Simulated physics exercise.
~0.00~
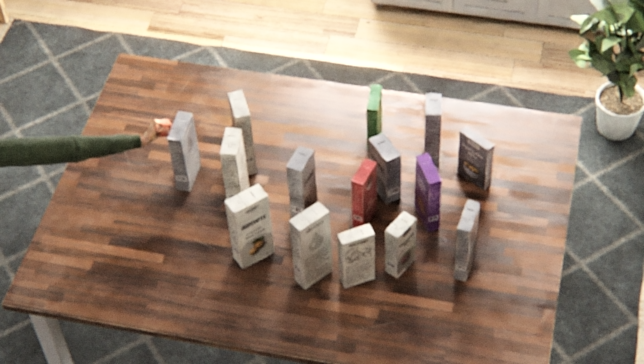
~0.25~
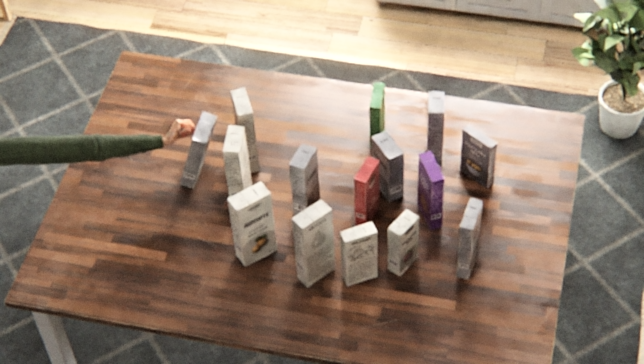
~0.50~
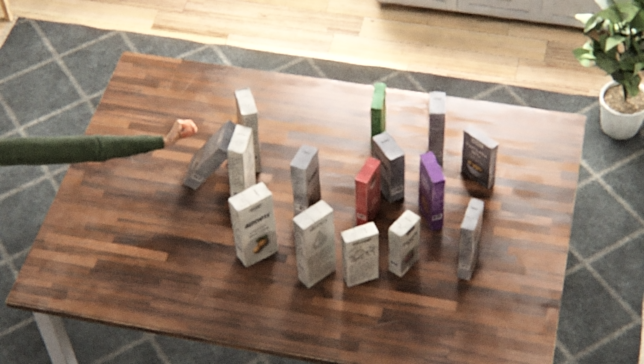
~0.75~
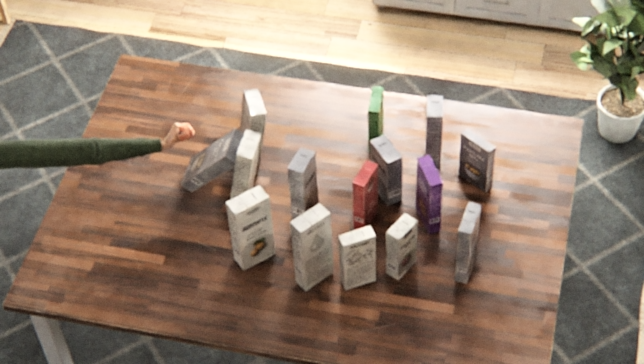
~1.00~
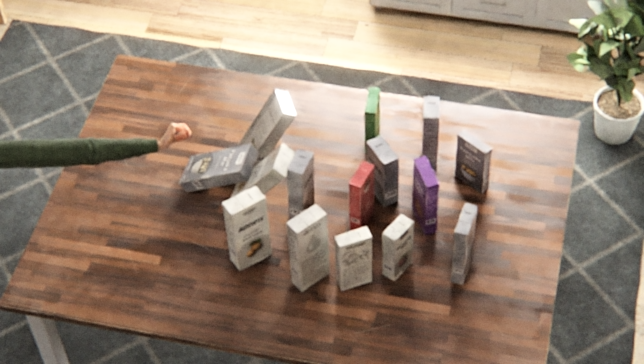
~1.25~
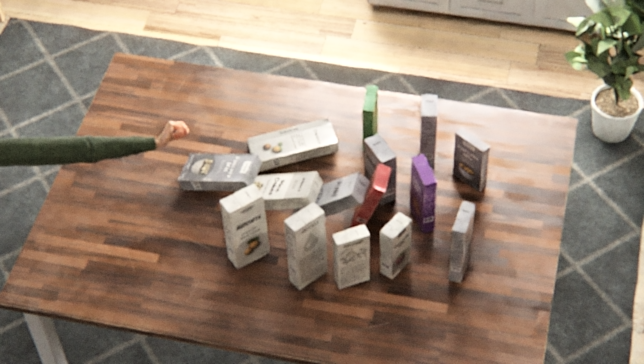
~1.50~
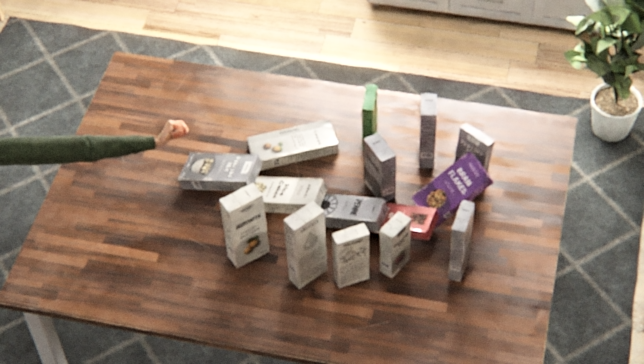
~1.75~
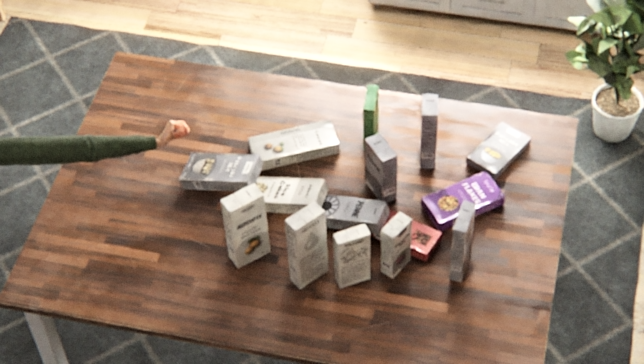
On a wooden table, a hand tipped the leftmost grey box rightward into its neighbours, and the tumble spread across until the red and purple boxes also lay flat, while the green box and several others stayed standing.
